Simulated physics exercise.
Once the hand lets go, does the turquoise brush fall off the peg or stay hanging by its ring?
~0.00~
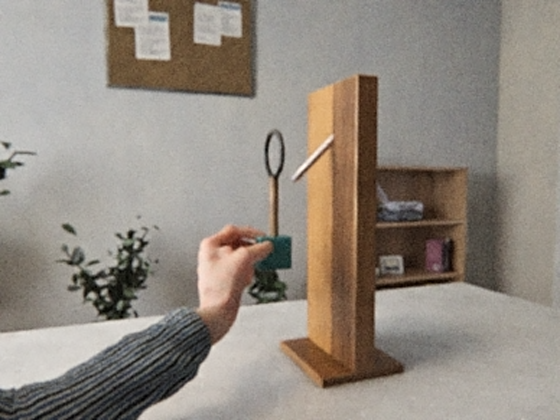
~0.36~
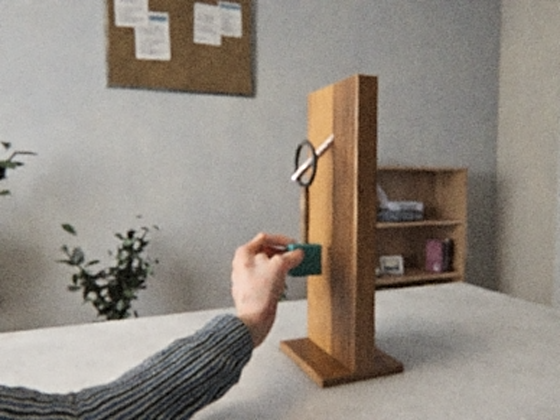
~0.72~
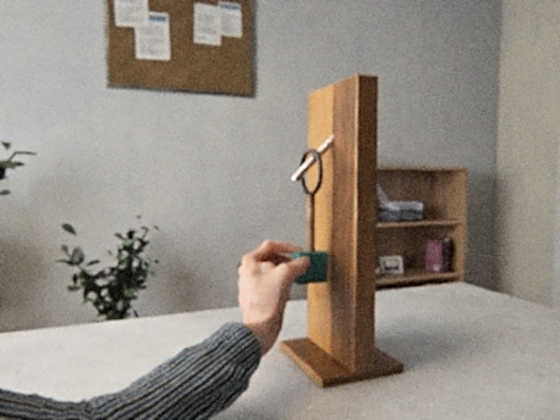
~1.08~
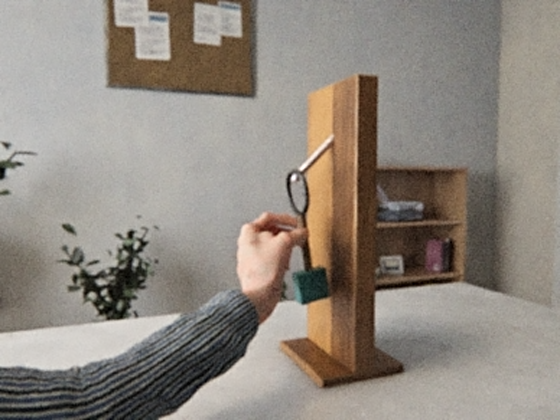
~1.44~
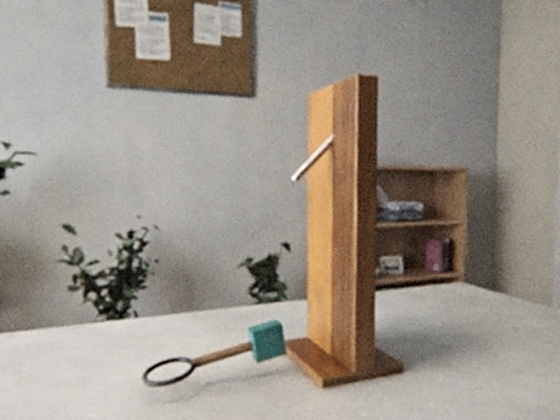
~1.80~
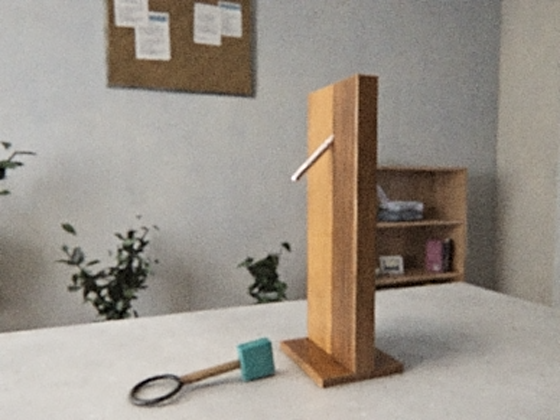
The turquoise brush falls off the peg and ends up lying on the table to the left of the stand.
